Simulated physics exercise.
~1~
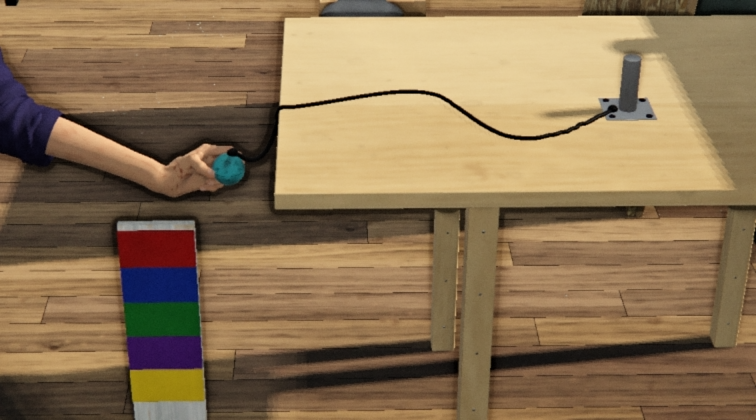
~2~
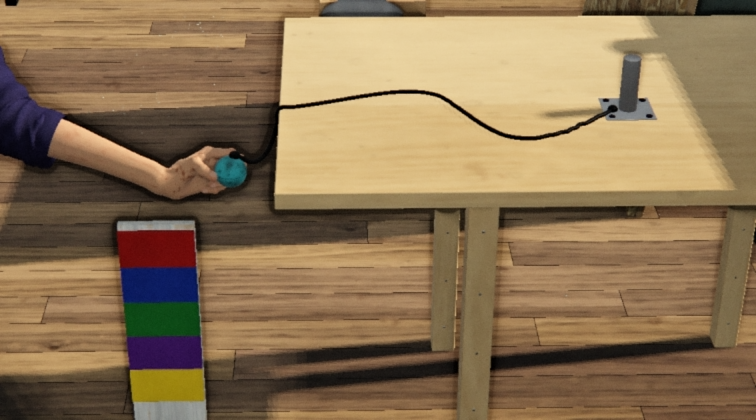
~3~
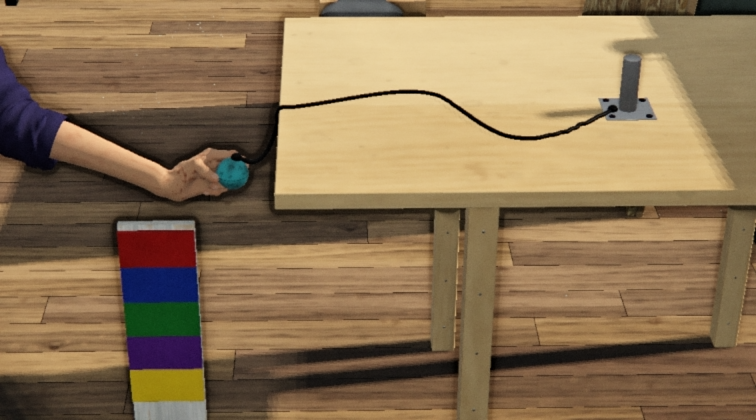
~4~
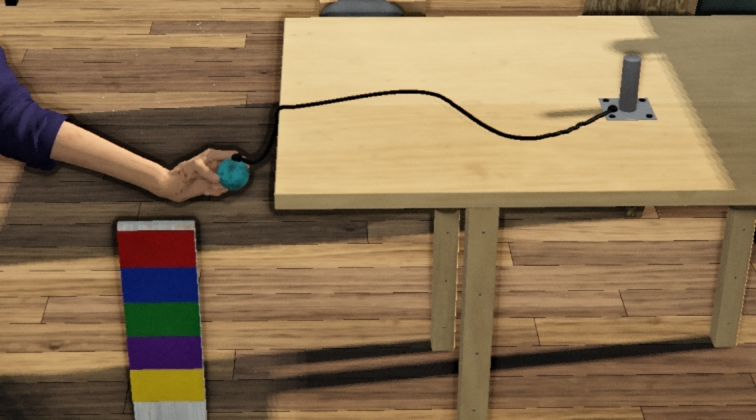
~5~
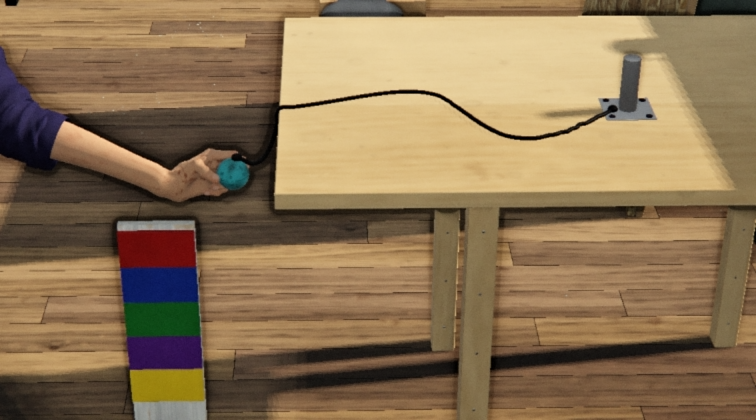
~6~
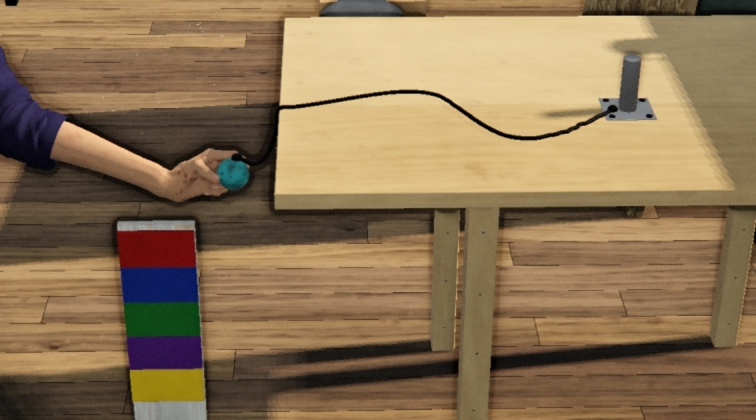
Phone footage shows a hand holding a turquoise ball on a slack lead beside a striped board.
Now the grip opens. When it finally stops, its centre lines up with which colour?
Blue.
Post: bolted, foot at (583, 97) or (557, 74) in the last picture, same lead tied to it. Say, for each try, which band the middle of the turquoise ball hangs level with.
Trial 1 - green; trial 2 - green.
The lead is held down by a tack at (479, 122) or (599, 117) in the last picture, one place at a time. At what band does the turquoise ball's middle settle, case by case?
Results, in sequence: Red / blue.
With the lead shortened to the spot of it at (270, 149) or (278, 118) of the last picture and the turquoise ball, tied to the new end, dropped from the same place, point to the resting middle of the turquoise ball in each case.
Around (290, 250) for the first cut and around (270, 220) for the second.
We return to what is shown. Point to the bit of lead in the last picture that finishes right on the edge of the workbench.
Roughly (356, 97).
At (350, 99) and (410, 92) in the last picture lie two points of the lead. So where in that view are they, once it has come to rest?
I'd put the first at about (278, 126) and the other at about (333, 113).
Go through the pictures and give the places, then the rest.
In the first picture, turquoise ball (228, 169); red (157, 250); blue (159, 286); green (162, 320); purple (165, 354); yellow (167, 386).
In the second picture, turquoise ball (231, 172); lead through (586, 124) (507, 136) (453, 105) (376, 94) (290, 108).
In the third picture, turquoise ball (233, 174).
In the fourth picture, turquoise ball (233, 174); lead through (586, 124) (507, 136) (453, 105) (376, 94) (290, 108).
In the fifth picture, turquoise ball (233, 174).
In the sixth picture, turquoise ball (233, 174); lead through (586, 124) (507, 136) (453, 105) (376, 94) (290, 108).
A little later, ball near (295, 255); level with red.
Next, ball near (275, 281); level with blue.
When it is over, ball near (273, 282); level with blue. Its centre hangs level with the blue band.
